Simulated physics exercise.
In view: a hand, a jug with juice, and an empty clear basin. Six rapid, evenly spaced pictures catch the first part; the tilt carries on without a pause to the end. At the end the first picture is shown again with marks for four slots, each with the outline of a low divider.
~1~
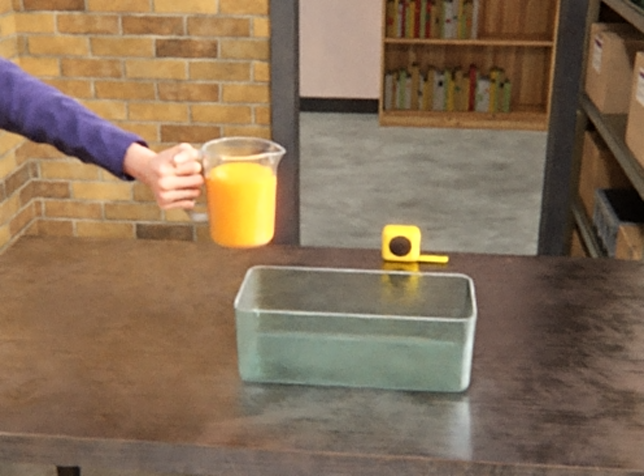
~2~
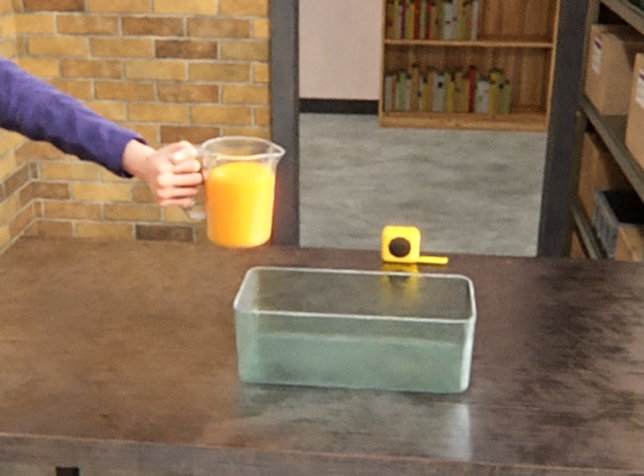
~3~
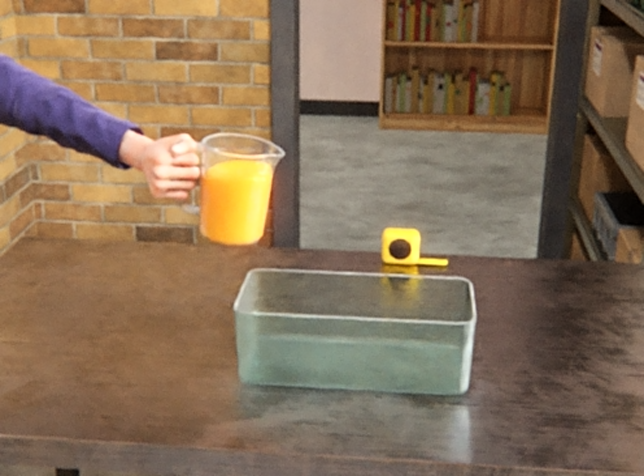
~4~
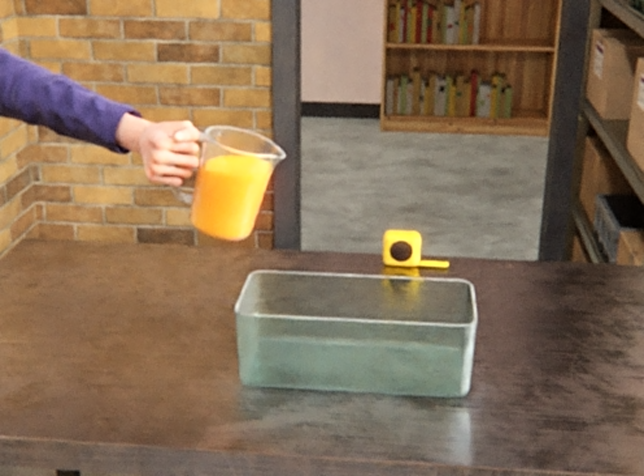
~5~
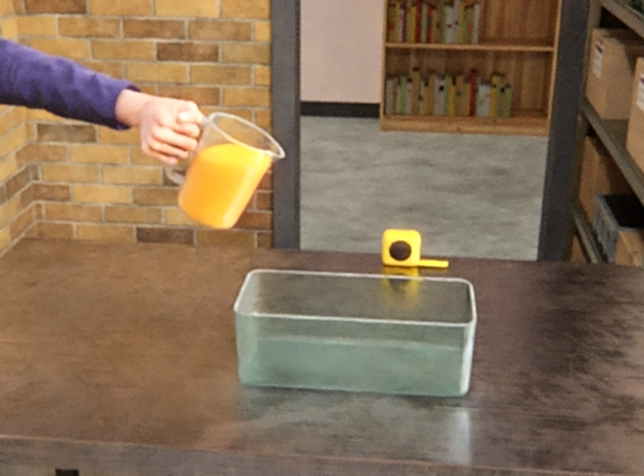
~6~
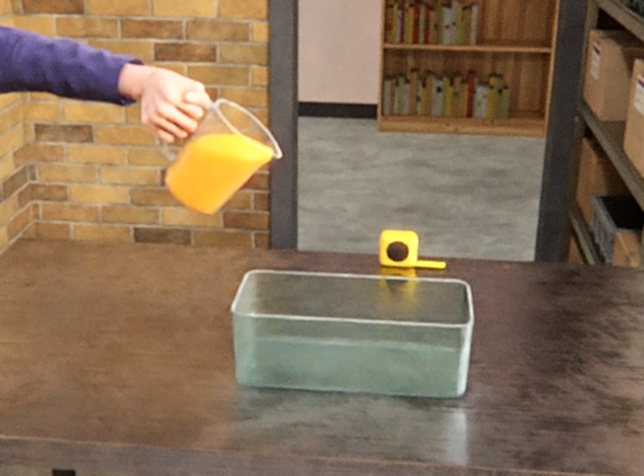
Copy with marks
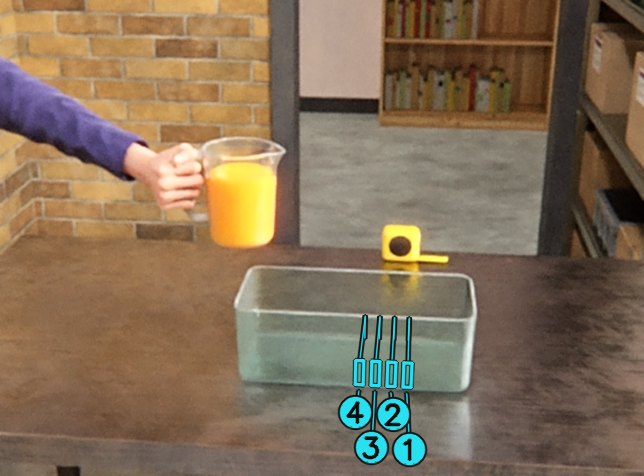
At a dark table by a brick wall, a hand in a purple sleeve held a clear jug of orange juice upright above a glass basin, then gradually tilted it to the right, with nothing leaving it.
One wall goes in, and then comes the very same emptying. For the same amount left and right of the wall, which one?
Best: 3.
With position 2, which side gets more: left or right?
The left one.
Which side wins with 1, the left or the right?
The left one.
On the marked copy, 1 at (406, 393); 2 at (390, 392); 3 at (374, 391); 4 at (358, 390).
With 1, about 85 % ends left of the wall and 5 % right of it; 10 % is lost outside.
With 2, about 78 % ends left of the wall and 15 % right of it; 7 % is lost outside.
With 3, about 46 % ends left of the wall and 50 % right of it; 5 % is lost outside.
With 4, about 20 % ends left of the wall and 74 % right of it; 5 % is lost outside.
